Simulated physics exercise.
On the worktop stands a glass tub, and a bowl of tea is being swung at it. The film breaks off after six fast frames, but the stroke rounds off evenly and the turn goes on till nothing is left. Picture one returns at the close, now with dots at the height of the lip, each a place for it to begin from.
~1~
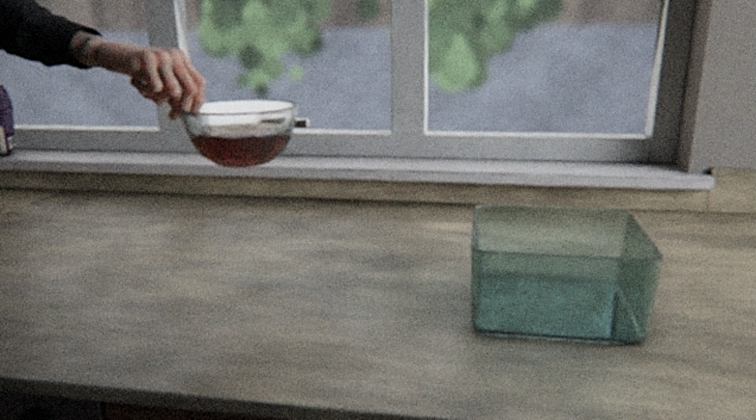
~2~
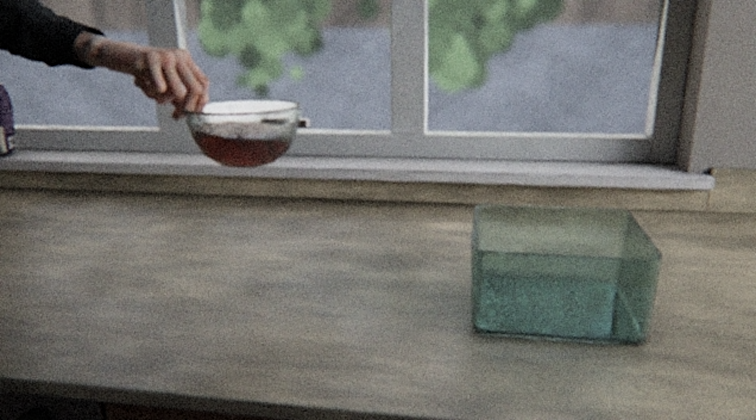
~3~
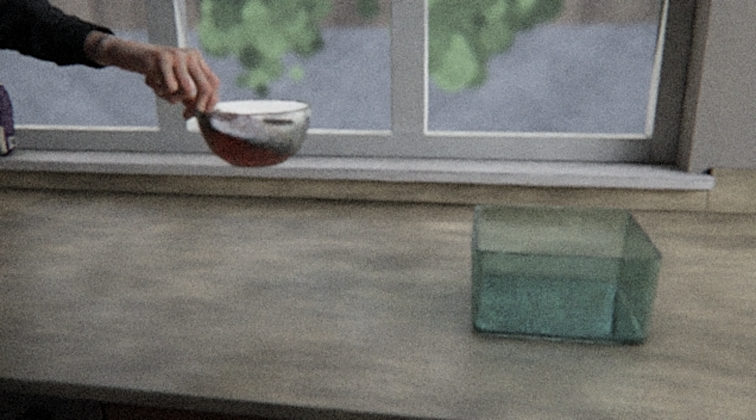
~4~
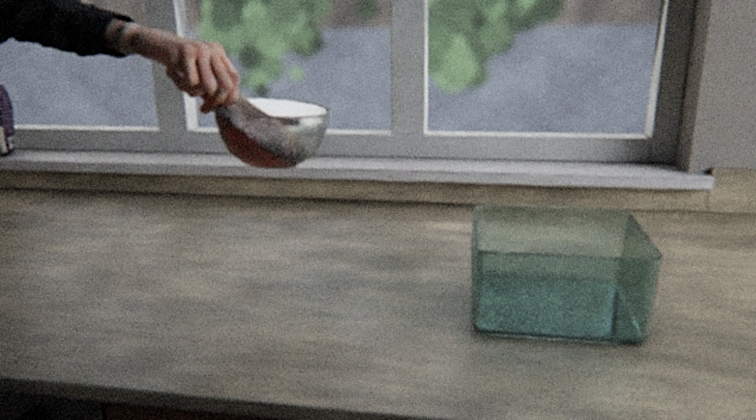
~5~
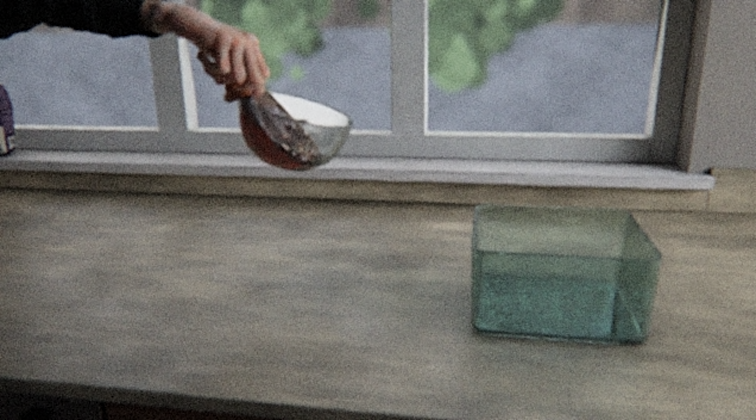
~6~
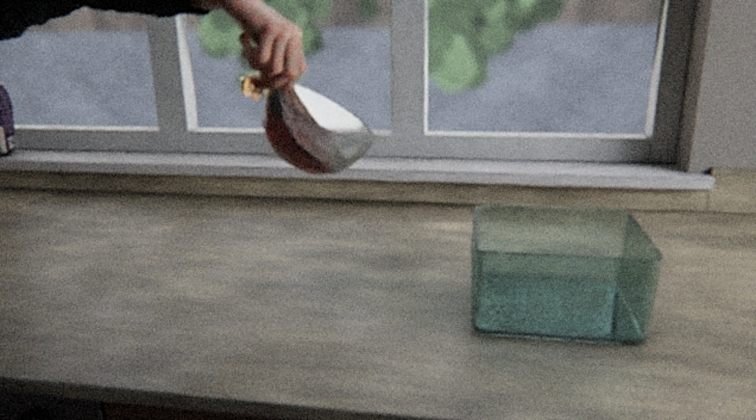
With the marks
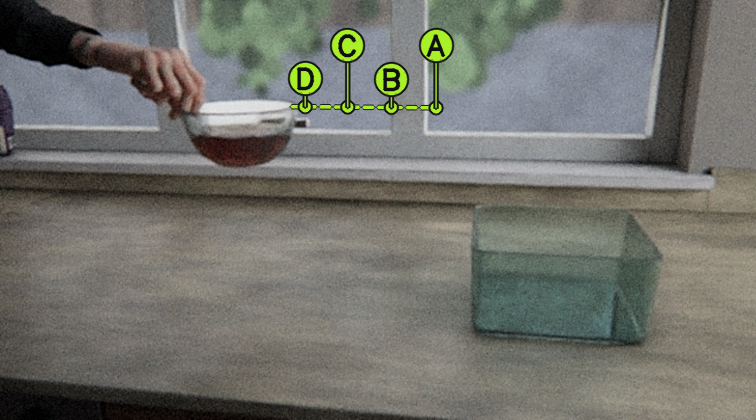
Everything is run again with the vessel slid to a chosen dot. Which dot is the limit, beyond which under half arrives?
Take C.
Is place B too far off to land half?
No, not at all.
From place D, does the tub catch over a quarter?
Yes, it does.
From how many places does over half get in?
Three.
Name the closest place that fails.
D it is.
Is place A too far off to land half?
No.
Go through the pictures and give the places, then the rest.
Upright, lip at (292, 106); tub from (472, 330) to (647, 342); nothing has left yet, in the first frame.
Upright, lip at (296, 106); nothing has left yet, in the second frame.
Upright, lip at (307, 107); nothing has left yet, in the third frame.
Tipped about 6°, lip at (326, 112); tea is over the rim, down to (231, 102), in the fourth frame.
Tipped about 16°, lip at (350, 124); tea is over the rim, down to (259, 96), in the fifth frame.
Tipped about 31°, lip at (372, 139); tea is over the rim, down to (261, 96), in the sixth frame.
In lime, A at (436, 107); B at (391, 107); C at (347, 107); D at (305, 106).
With A, about 73 % lands in the tub, 4 % falls short and 23 % goes beside or beyond.
With B, about 87 % lands in the tub, 10 % falls short and 3 % goes beside or beyond.
With C, about 71 % lands in the tub, 27 % falls short.
With D, about 34 % lands in the tub, 59 % falls short and 7 % goes beside or beyond.
